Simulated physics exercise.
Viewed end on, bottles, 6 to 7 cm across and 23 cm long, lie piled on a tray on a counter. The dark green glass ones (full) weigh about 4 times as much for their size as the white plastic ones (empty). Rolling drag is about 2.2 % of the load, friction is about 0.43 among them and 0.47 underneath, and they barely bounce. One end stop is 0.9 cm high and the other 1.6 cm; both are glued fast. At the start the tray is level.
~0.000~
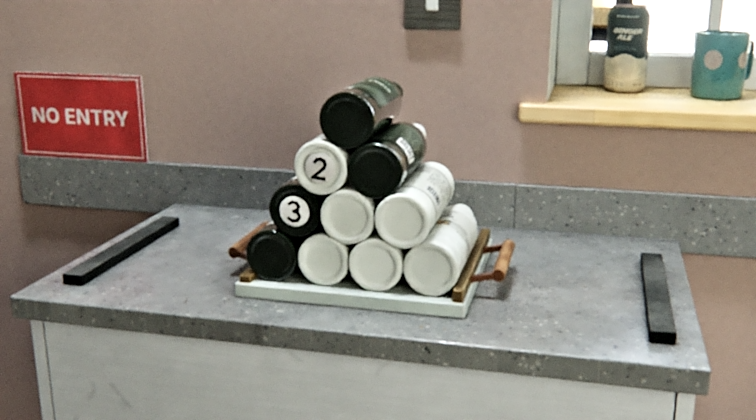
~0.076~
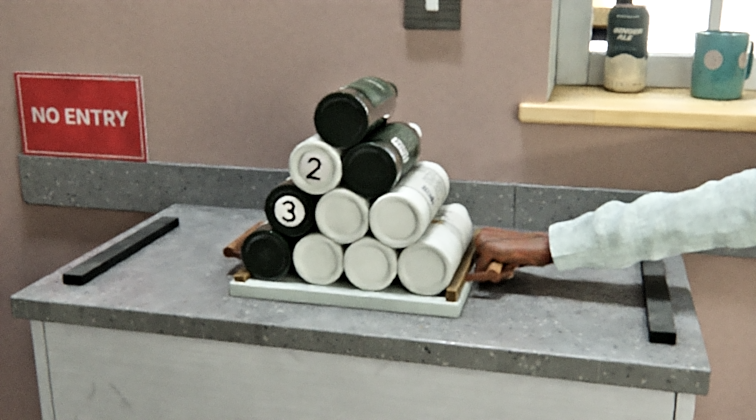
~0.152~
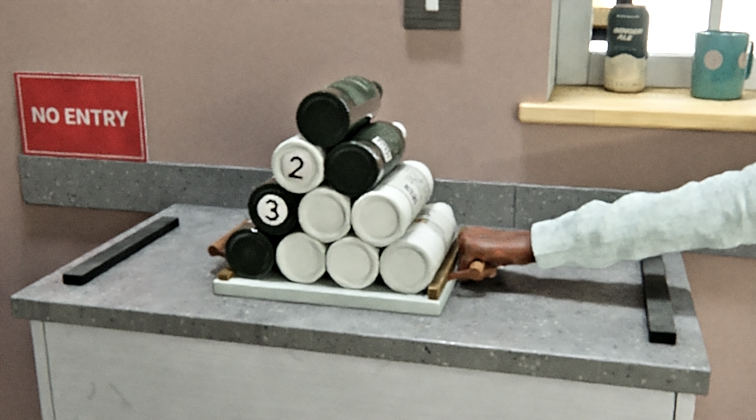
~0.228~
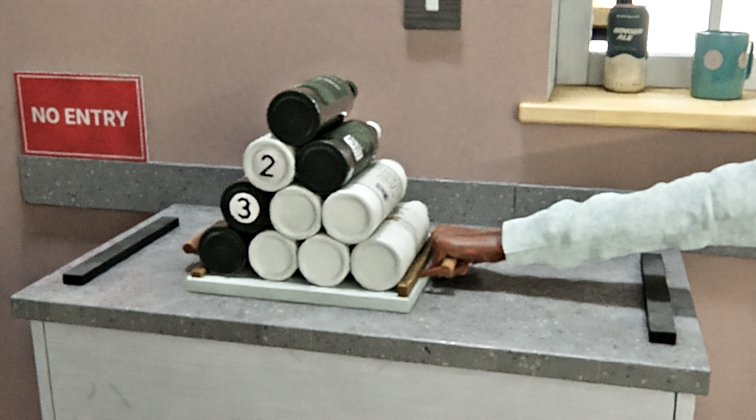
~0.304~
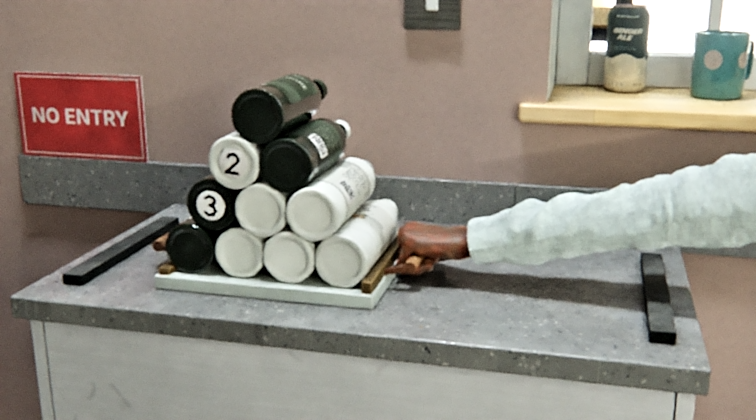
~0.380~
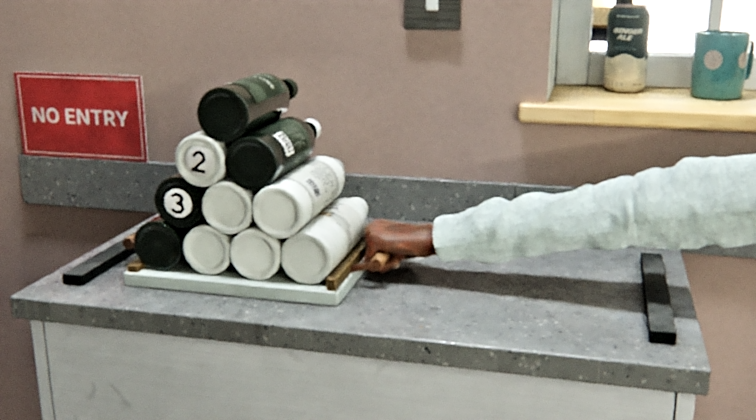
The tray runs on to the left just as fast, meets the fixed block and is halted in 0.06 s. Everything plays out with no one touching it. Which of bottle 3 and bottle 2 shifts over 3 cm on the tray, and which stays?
Bottle 3 shifts, bottle 2 shifts.
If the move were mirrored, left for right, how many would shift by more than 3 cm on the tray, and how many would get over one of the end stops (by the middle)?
Result: 3 / 2.
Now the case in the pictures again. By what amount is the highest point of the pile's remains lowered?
About 6 cm.
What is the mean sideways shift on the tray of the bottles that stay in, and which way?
Mean shift: Near 1 cm, leftward.
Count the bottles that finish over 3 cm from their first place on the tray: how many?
The count is 3.
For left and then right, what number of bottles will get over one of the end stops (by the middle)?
Counting left then right, it's 2 and 0.
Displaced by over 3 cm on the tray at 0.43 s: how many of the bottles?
0 at that time.
After 0.47 s, tray 20 cm along; 0 now displaced over 3 cm; no. 3 in place; no. 2 in place (moves measured on the tray).
After 0.64 s, tray 20 cm along; 2 now displaced over 3 cm; no. 3 3.2 cm left and 0.8 cm up; no. 2 3.6 cm left and 1 cm up.
After 0.81 s, tray 20 cm along; 3 now displaced over 3 cm; 1 over the left lip; no. 3 10 cm left and 3.7 cm down; no. 2 9 cm left and 4.2 cm down.
At rest by 1.2 s, 3 moved over 3 cm; 2 over the left lip; no. 3 fallen off to the left; no. 2 13 cm left and 9 cm down; top of the pile 18 cm high, from 24 cm.
